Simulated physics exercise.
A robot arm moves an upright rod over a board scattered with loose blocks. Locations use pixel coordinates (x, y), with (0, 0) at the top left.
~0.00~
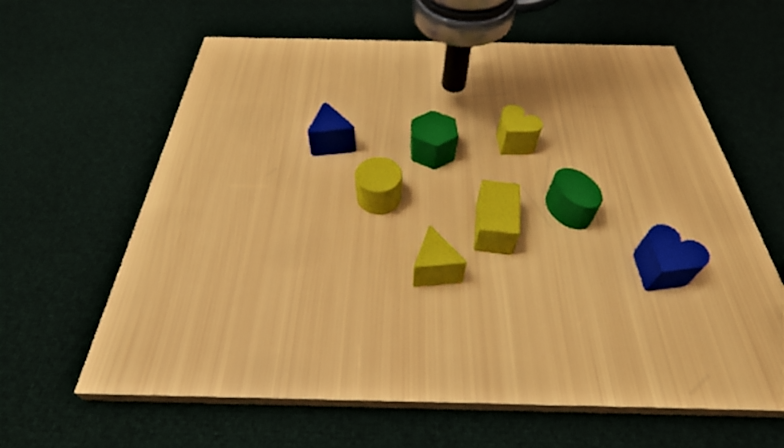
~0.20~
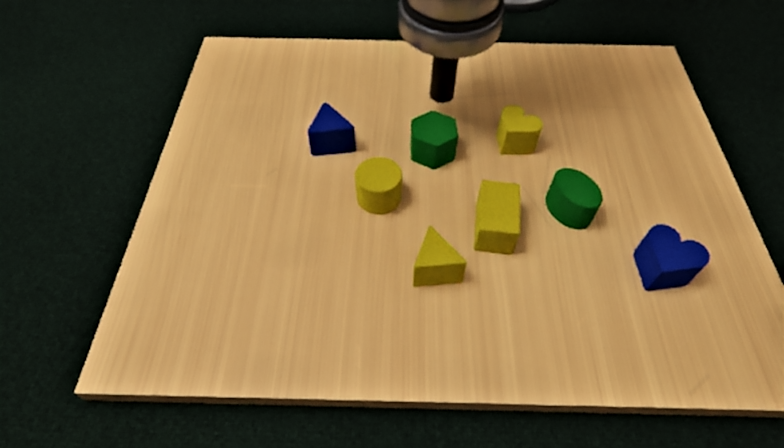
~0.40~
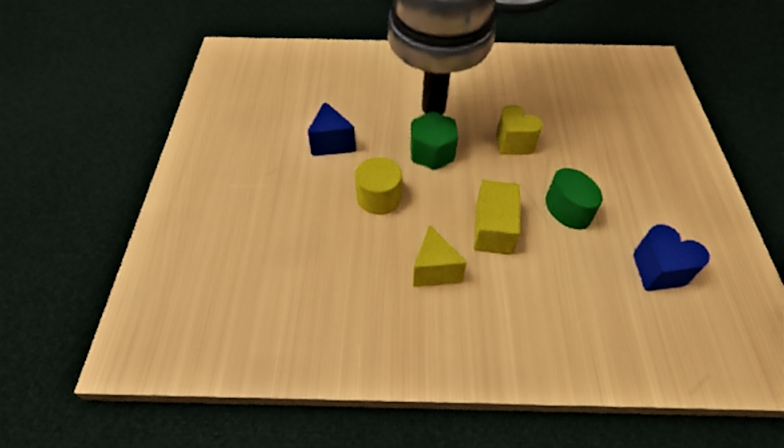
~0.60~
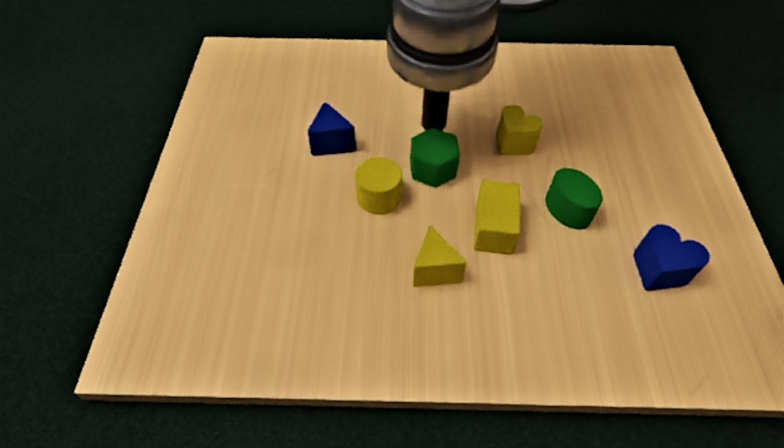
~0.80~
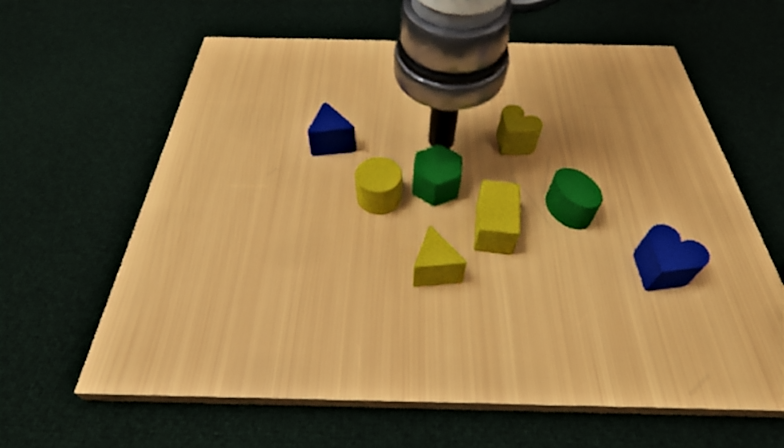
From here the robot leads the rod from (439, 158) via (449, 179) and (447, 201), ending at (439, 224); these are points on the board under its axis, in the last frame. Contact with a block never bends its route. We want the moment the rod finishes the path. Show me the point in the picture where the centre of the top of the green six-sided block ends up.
It should be at (412, 223) by then.
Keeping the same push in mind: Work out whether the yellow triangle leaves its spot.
Once the path ends, it is somewhere new.
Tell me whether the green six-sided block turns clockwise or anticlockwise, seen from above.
From above, clockwise.
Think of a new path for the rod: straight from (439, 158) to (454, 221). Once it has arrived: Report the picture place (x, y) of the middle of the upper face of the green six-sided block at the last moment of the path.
I'd place it at (429, 220), taking the centre of its top.
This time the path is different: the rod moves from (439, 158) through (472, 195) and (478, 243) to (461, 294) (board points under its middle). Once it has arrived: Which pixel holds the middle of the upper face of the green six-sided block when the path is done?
Near (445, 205).
What follows on the original path. Halfway along, rod (452, 173); green six-sided block (436, 195), turned 30° clockwise.
At the end, rod (441, 208); yellow triangle (425, 259), turned 60° anticlockwise; green six-sided block (412, 223), turned 70° clockwise; yellow rectangle still.
